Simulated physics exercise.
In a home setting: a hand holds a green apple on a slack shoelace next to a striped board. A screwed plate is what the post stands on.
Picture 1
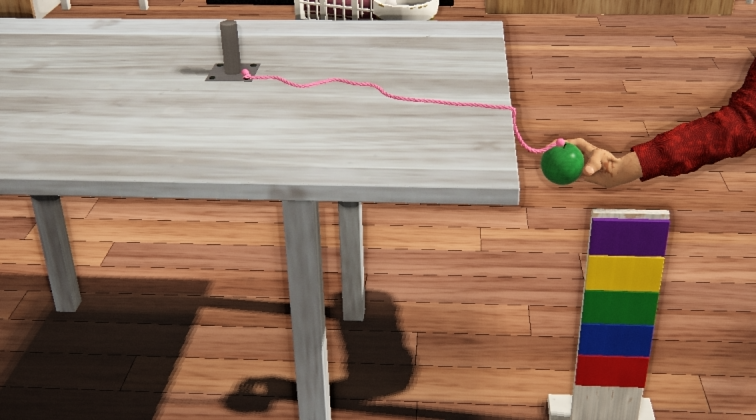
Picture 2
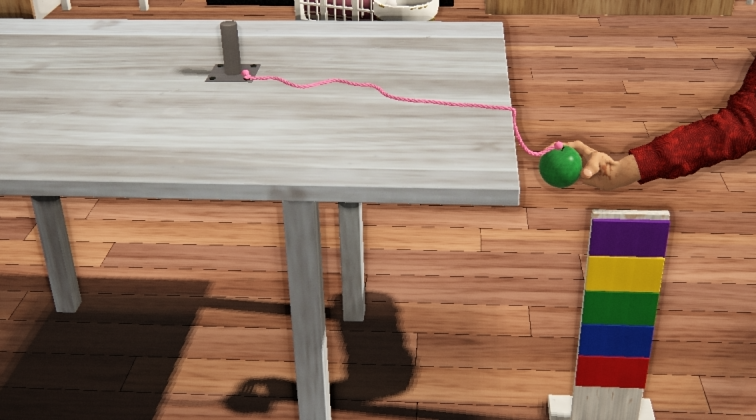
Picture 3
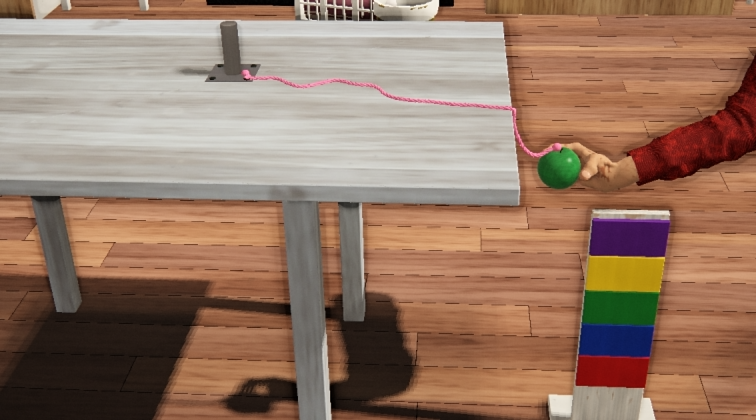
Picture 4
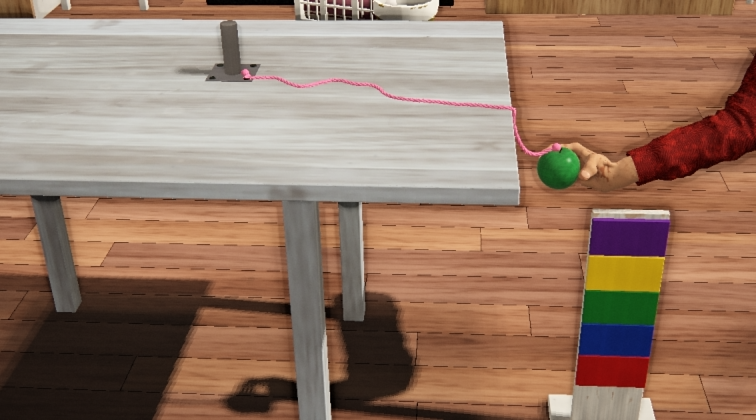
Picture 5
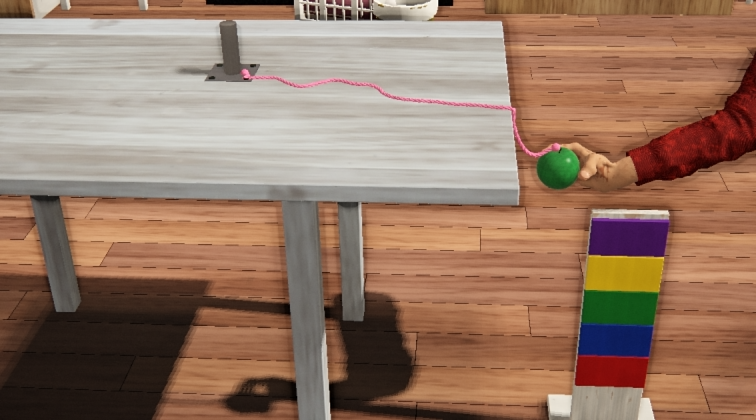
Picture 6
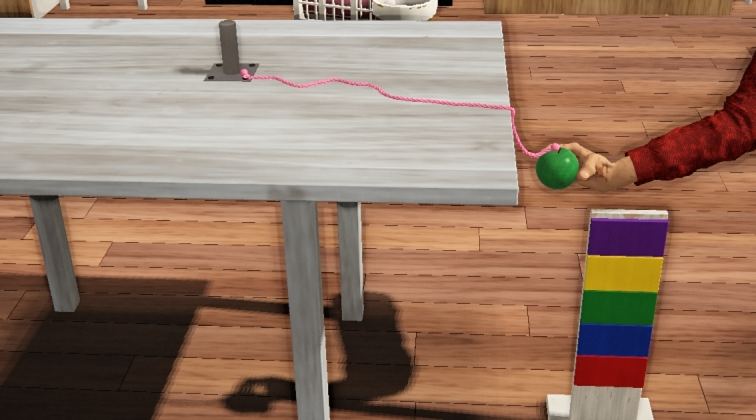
A hand barely moves, holding a green ball tied to a pink cord beside a table.
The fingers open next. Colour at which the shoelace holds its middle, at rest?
Purple.
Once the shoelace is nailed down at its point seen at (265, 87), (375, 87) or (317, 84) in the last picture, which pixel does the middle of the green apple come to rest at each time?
Going through the three tries, you get (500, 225), (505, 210) and (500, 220).
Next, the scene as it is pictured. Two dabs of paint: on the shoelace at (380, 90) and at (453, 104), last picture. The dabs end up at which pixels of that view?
Well, the first one sits at (414, 91), and the second one sits at (496, 100).
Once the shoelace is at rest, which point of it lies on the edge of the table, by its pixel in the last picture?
You'll find it close to (467, 105).
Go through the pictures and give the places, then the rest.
In the first frame, green apple (562, 163); purple (629, 239); yellow (625, 275); green (620, 308); blue (616, 341); red (612, 372).
In the second frame, green apple (560, 166); shoelace through (264, 79) (319, 84) (381, 91) (440, 103) (513, 119).
In the third frame, green apple (559, 168).
In the fourth frame, green apple (558, 168); shoelace through (264, 78) (319, 83) (381, 90) (440, 103) (513, 118).
In the fifth frame, green apple (558, 168).
In the sixth frame, green apple (557, 168); shoelace through (263, 78) (318, 83) (380, 90) (439, 102) (511, 118).
Soon after, apple near (537, 230); level with purple.
Then, apple near (486, 229); level with purple.
Further on, apple near (499, 235); level with purple.
At rest, apple near (503, 236); level with purple. The shoelace holds its middle at purple.
